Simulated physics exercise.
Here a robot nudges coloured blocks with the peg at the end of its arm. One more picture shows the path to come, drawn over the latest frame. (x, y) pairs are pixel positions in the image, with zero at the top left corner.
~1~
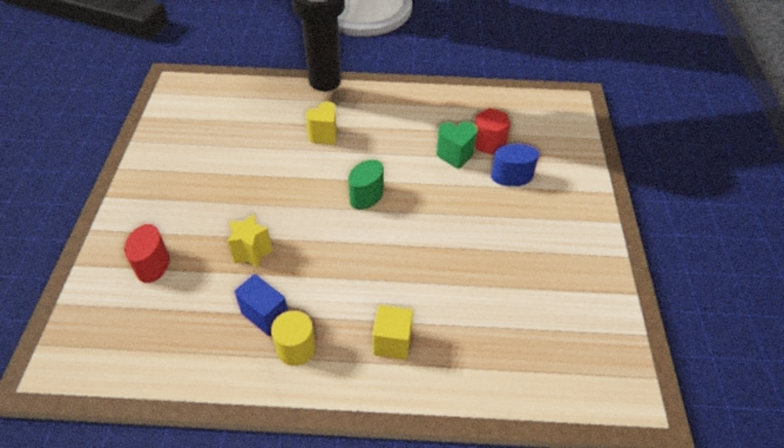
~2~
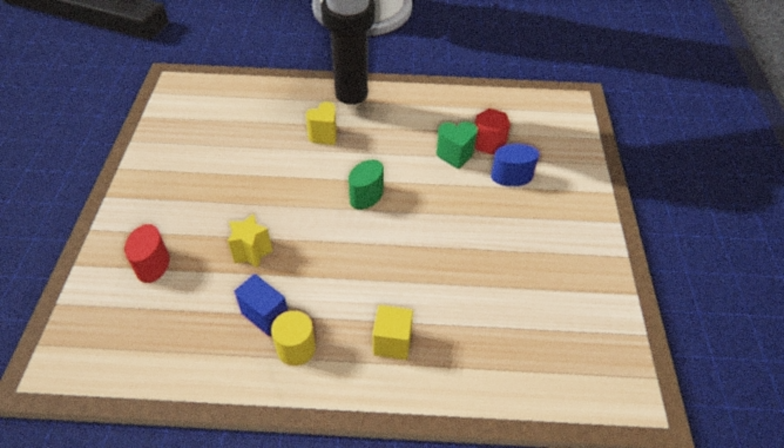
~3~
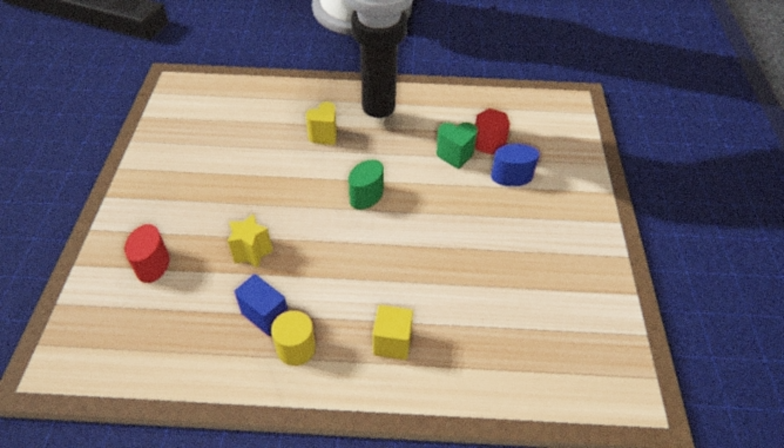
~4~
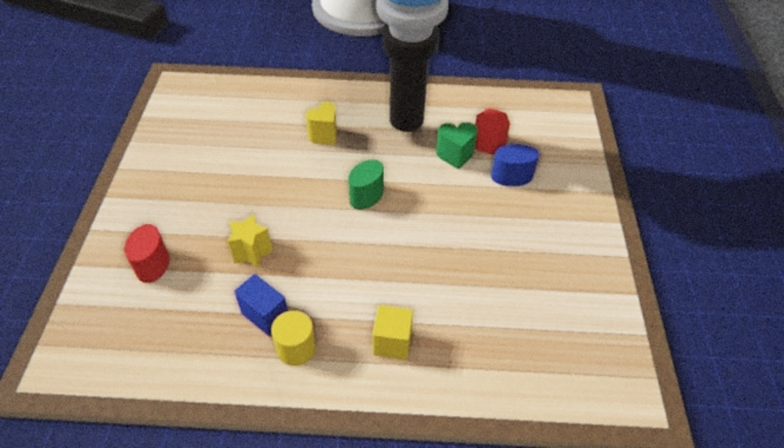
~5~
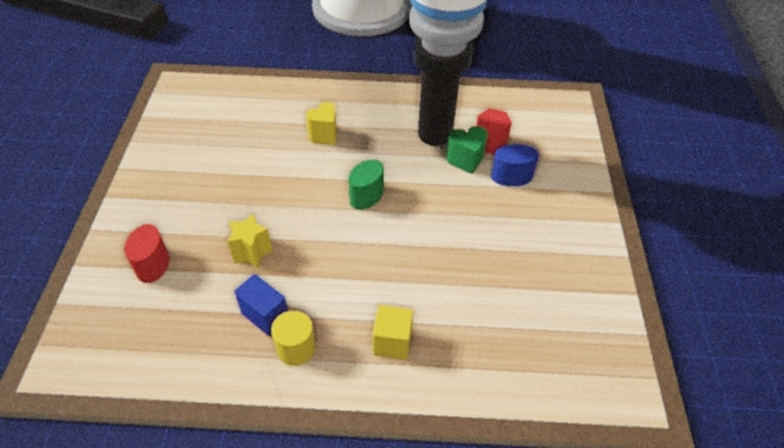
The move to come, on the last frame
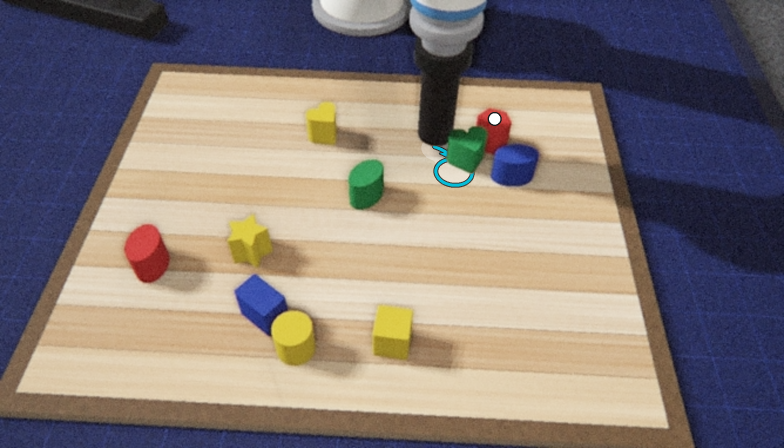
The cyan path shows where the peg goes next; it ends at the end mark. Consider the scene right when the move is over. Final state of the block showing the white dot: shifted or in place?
It will remain on its spot.
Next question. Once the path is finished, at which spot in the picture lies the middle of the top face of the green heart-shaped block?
I'd say the green heart-shaped block ends with its top centre at (492, 156).
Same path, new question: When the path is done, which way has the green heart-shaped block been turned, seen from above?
It swings round anticlockwise.
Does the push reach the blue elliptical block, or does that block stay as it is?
My prediction: It moves.
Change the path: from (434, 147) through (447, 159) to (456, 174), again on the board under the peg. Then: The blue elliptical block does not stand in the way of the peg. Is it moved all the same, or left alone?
Well, the blue elliptical block shifts from its place.
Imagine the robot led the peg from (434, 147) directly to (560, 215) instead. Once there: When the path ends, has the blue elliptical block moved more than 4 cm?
Yes, that is what happens.
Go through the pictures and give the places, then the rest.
The first frame shows peg tip (325, 83); block tops, green heart-shaped block (459, 132); red six-sided block (493, 119); blue elliptical block (518, 153).
The second frame shows peg (352, 95); blocks unchanged.
The third frame shows peg (379, 108); blocks unchanged.
The fourth frame shows peg (407, 122); blocks unchanged.
The fifth frame shows peg (435, 136); green heart-shaped block (470, 137); red six-sided block (495, 119); blue elliptical block (518, 153).
Path on the board, from (434, 147) through (446, 152) and (453, 162) to (454, 172); the dot is on the red six-sided block.
On the path given first. Halfway along, peg (453, 146); green heart-shaped block (487, 146), turned 15° anticlockwise; blue elliptical block (522, 155).
At the end, peg (455, 161); green heart-shaped block (492, 156), turned 40° anticlockwise; red six-sided block in place; blue elliptical block (529, 156), turned 25° anticlockwise.
